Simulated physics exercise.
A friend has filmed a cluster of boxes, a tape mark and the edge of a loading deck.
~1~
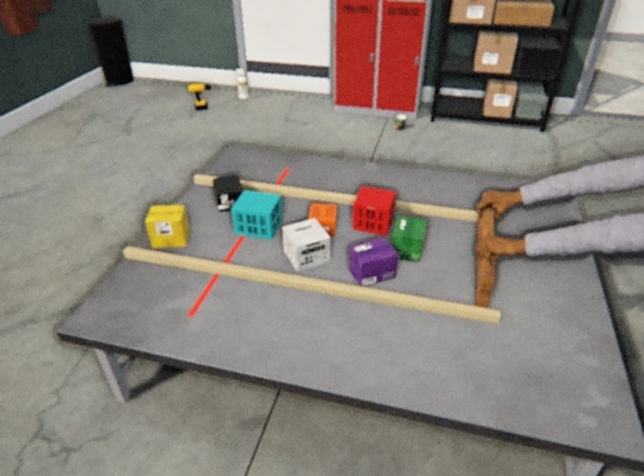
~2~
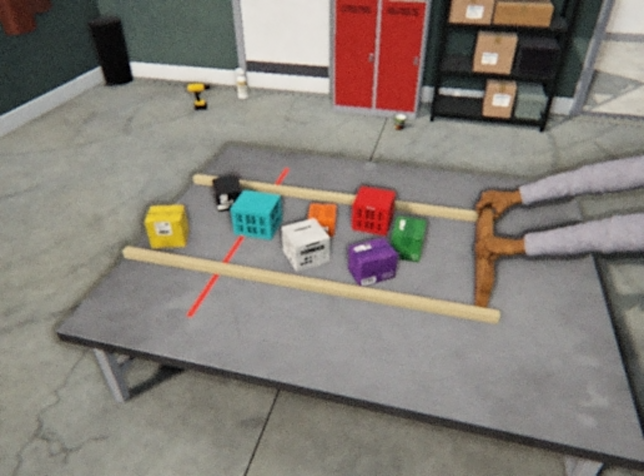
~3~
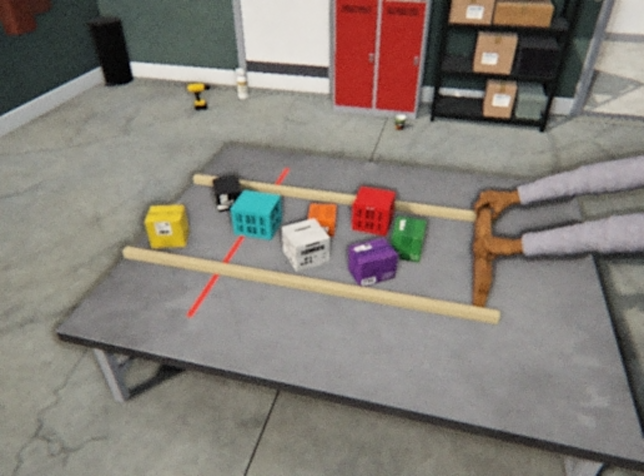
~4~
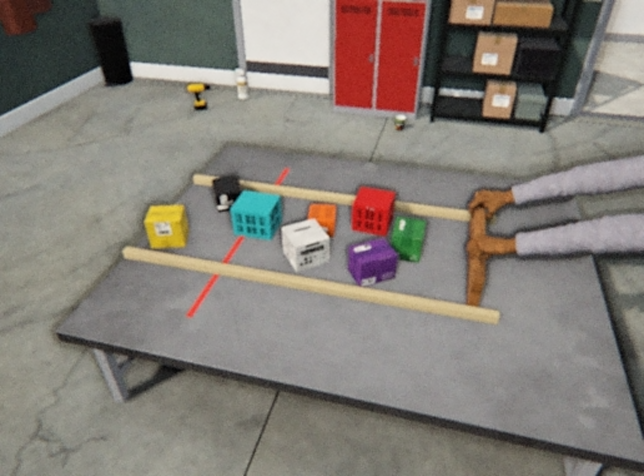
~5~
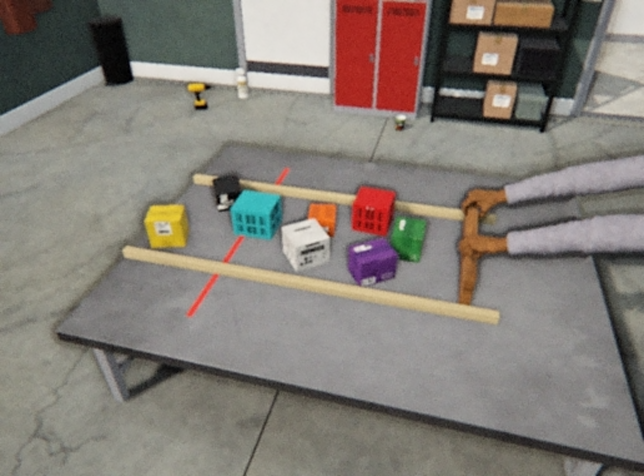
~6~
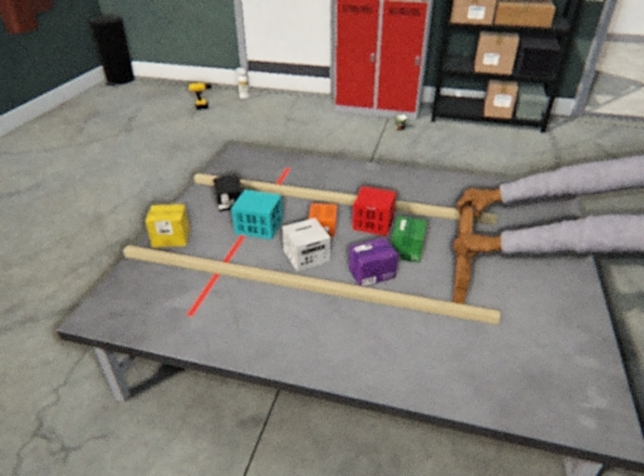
A wooden plank held by two gloved hands slid slowly a short way left between two pale rails on a grey table, while the colourful boxes and crates around the red tape line stayed still.
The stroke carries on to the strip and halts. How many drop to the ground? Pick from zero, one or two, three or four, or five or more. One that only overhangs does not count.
Here the number that fall off is zero.
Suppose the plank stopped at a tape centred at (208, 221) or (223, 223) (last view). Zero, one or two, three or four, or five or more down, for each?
One after another: Either three or four; one to two.
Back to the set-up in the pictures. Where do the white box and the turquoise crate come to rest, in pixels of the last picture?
Near (202, 222) and (180, 204).
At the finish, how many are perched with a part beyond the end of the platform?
The number is 2.
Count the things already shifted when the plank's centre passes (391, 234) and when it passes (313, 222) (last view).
At the one place 2, at the other 6.
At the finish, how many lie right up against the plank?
In contact: 3.
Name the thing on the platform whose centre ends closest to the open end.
That is the yellow parcel.
Early on, none off yet; yellow parcel at rest near (169, 226); black parcel at rest near (229, 193); turquoise crate at rest near (258, 215).
A while later, none off yet; yellow parcel at rest near (169, 226); black parcel at rest near (229, 193); turquoise crate travelled a little near (242, 214).
Finally, the number that fall off is zero.
